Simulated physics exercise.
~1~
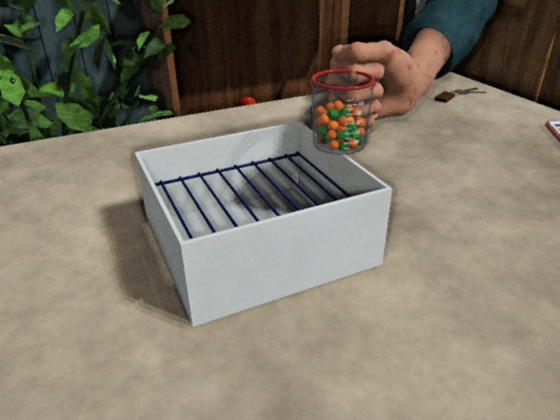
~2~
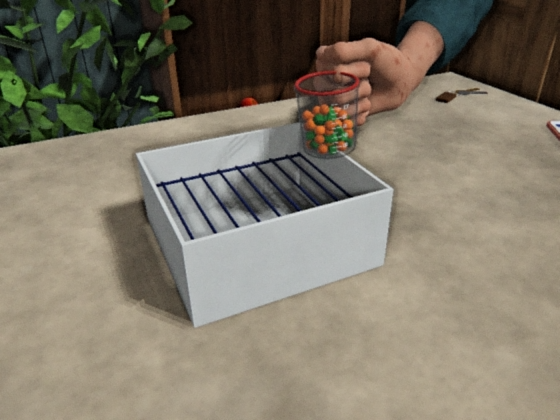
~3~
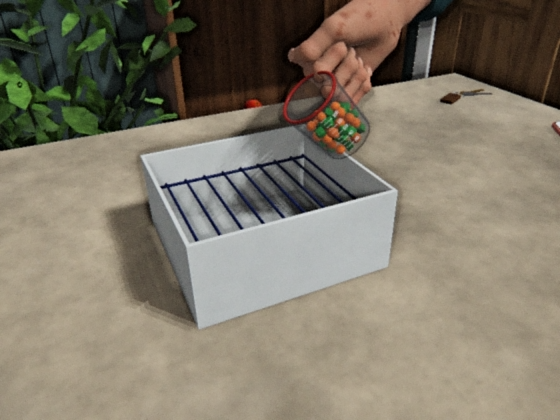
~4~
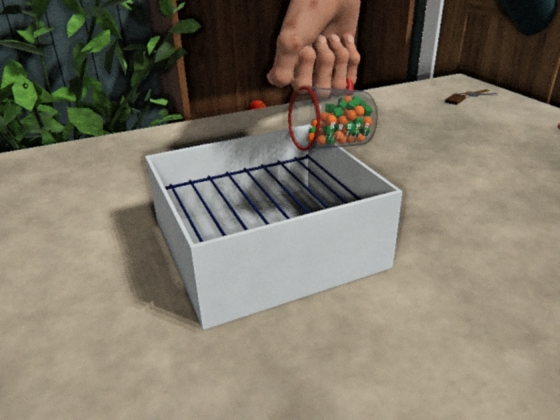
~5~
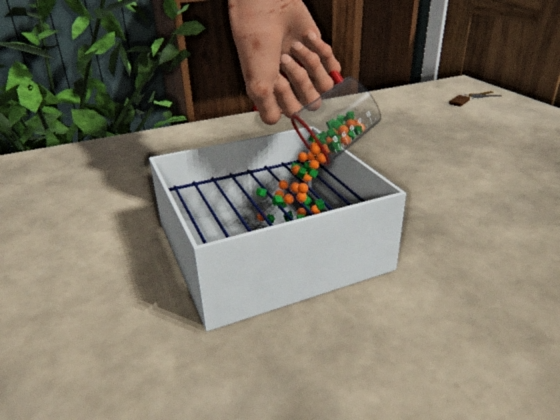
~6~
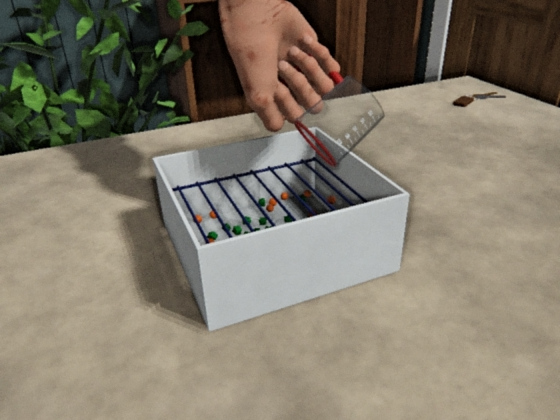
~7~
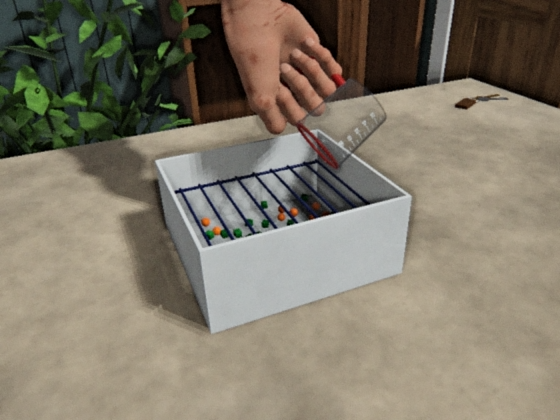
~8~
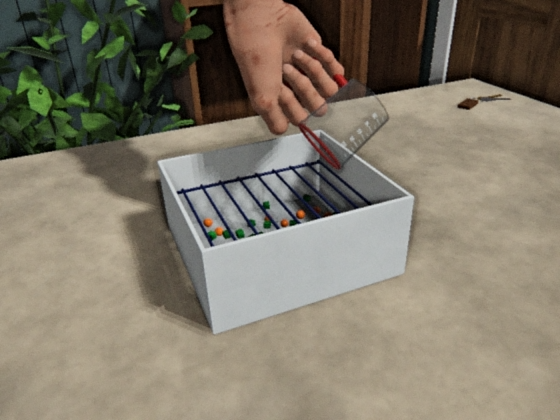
A hand tips orange and green balls from a cup, and all pass through the rack.
